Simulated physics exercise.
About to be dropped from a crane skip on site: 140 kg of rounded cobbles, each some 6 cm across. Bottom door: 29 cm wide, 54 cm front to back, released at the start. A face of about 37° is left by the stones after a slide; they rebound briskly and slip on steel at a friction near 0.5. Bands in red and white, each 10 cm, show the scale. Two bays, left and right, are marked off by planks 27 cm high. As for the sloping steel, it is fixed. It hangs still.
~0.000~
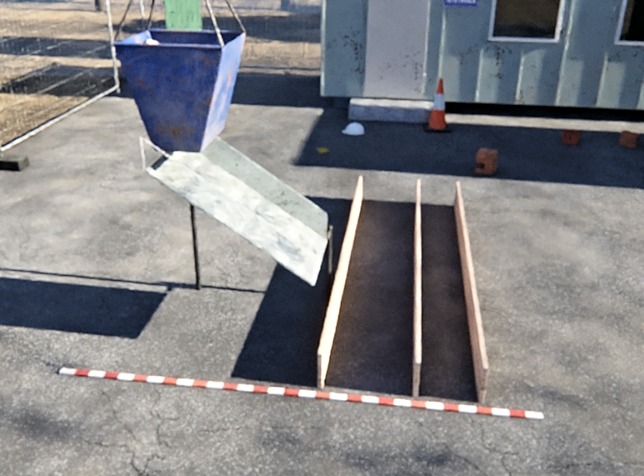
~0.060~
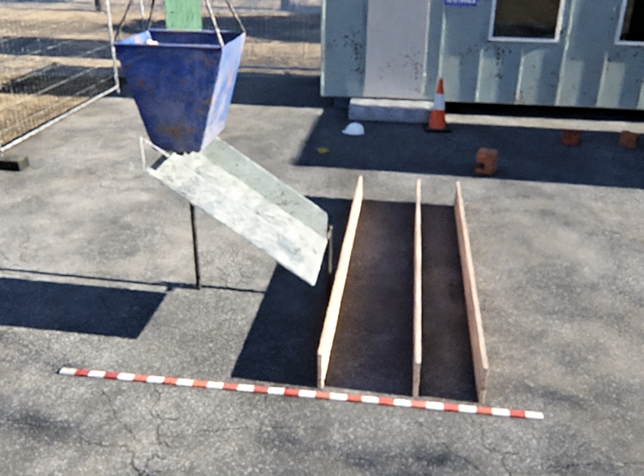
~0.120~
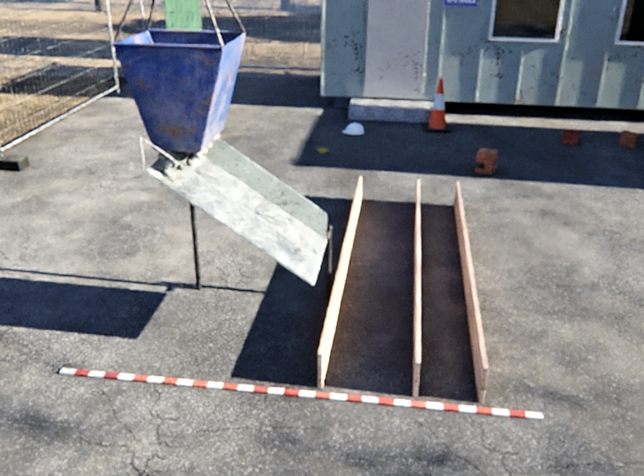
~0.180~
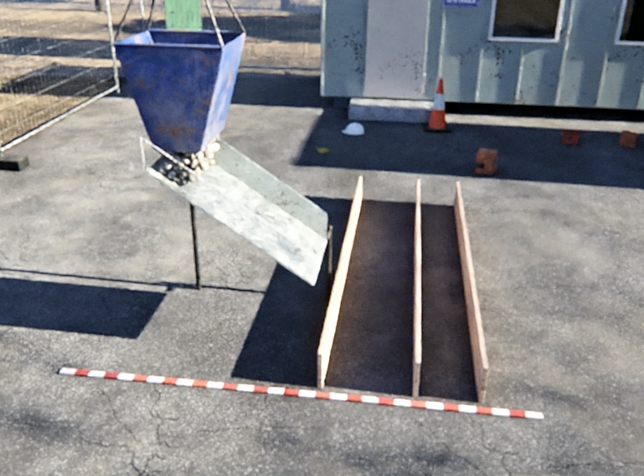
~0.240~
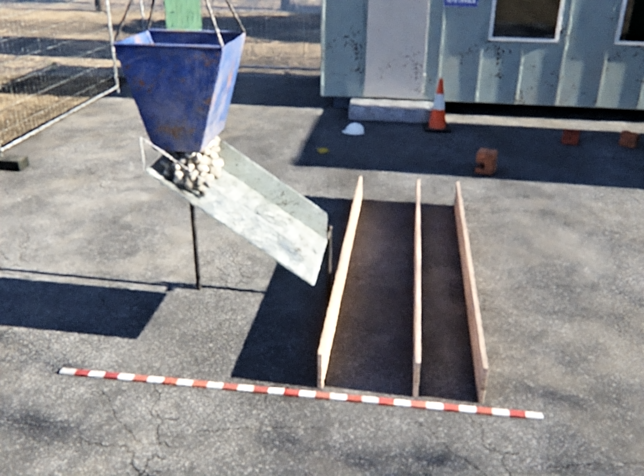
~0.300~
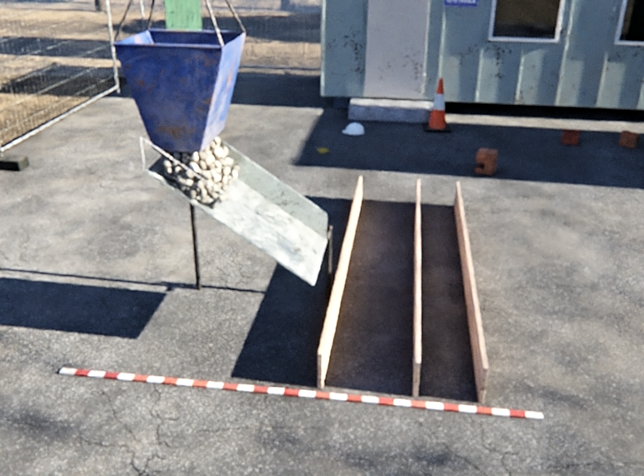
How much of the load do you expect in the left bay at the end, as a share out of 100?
About 99 out of 100 of it.
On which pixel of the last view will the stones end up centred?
Their centre ends up around (384, 329).
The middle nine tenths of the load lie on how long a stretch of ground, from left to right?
I'd put it at close to 50 cm.
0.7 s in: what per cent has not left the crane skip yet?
I'd put it near 20 per cent.
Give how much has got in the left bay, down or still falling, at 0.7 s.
I'd put it near 5 per cent.
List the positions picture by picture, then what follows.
The outlet is at (176, 143); nothing has dropped yet, in the first picture.
The outlet is at (176, 143); 3 % is out, in the second picture.
Outlet at (176, 143), the stream shows down to (191, 152); 91 % still inside, in the third picture.
Outlet at (176, 143), the stream shows down to (199, 167); 82 % still inside, in the fourth picture.
Outlet at (176, 143), the stream shows down to (209, 180); 73 % still inside, in the fifth picture.
Outlet at (176, 143), the stream shows down to (222, 189); 64 % still inside, in the sixth picture.
After 0.7 s, 18 % in the crane skip, 77 % on the steel, 2 % falling or lying left of the bays, 3 % falling or lying in the left bay; the stones farthest right are at (356, 286).
After 1.1 s, 0 % in the crane skip, 60 % on the steel, 4 % falling or lying left of the bays, 35 % falling or lying in the left bay; the stones farthest right are at (410, 331).
After 1.7 s, 0 % in the crane skip, 11 % on the steel, 3 % falling or lying left of the bays, 86 % falling or lying in the left bay; the stones farthest right are at (416, 334).
After 2.6 s, 0 % in the crane skip, 99 % falling or lying in the left bay, 1 % falling or lying in the right bay; the stones farthest right are at (435, 330).
After 4.5 s, 0 % in the crane skip, 99 % in the left bay, 1 % in the right bay; the stones farthest right are at (432, 332).
